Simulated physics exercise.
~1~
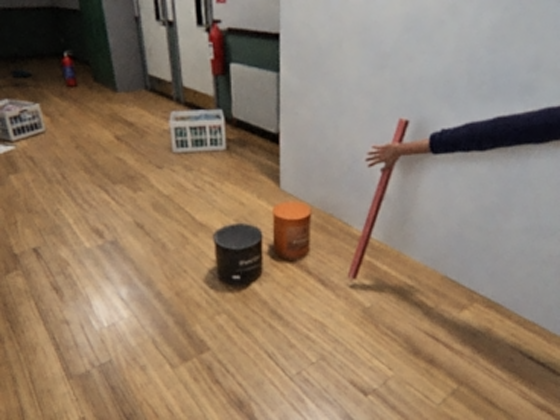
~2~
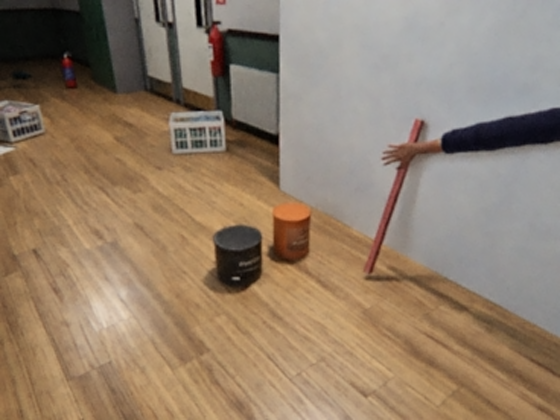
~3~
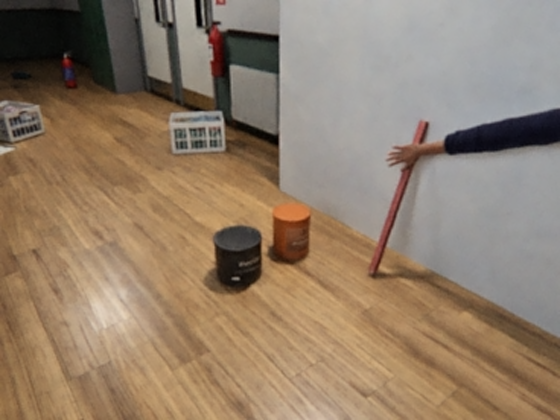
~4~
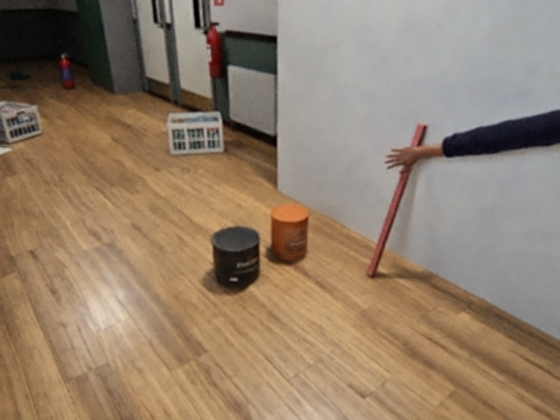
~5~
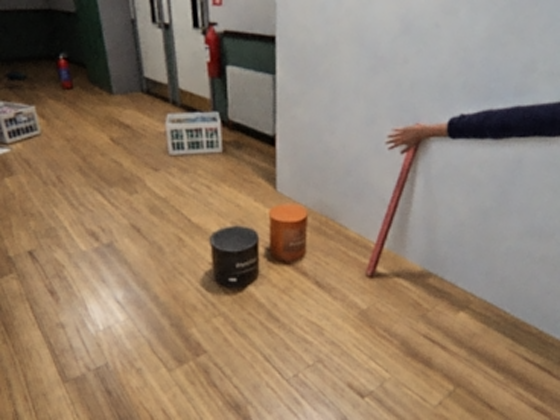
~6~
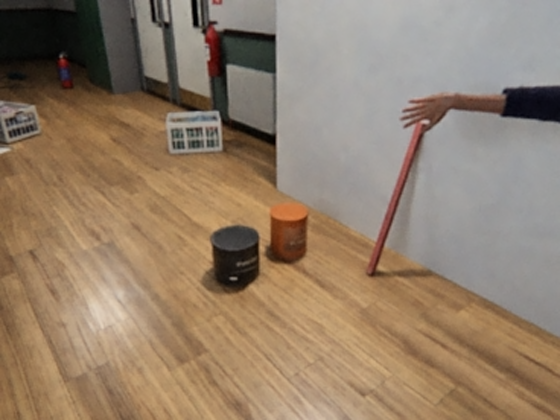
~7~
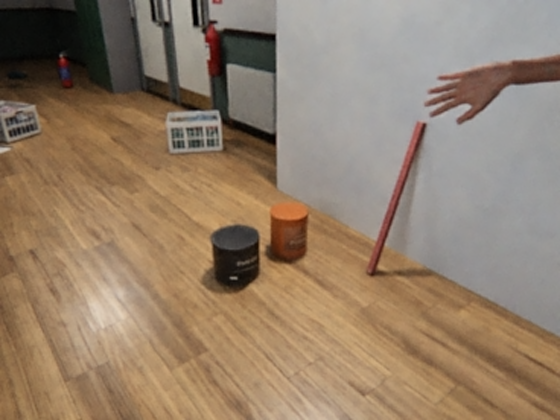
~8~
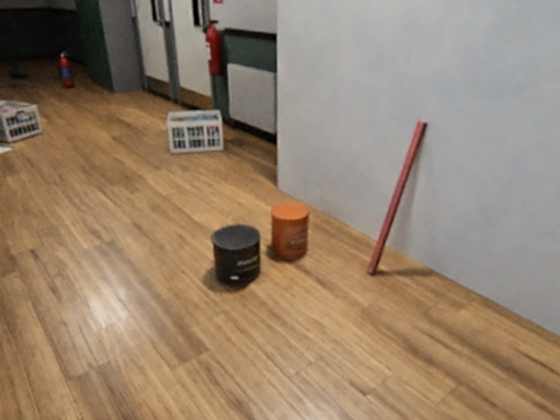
The clip opens on a wooden floor beside a pale wall, where a hand reaching in from the right holds a long red pole upright at a slant. A black pail and an orange pail stand on the floor to the left of it. The hand shifts the pole a little to the right and leans it against the wall. The fingers then open and let go, and the arm draws back to the right until it is out of view. The pole stays leaning where it was left, and both pails remain in their places.
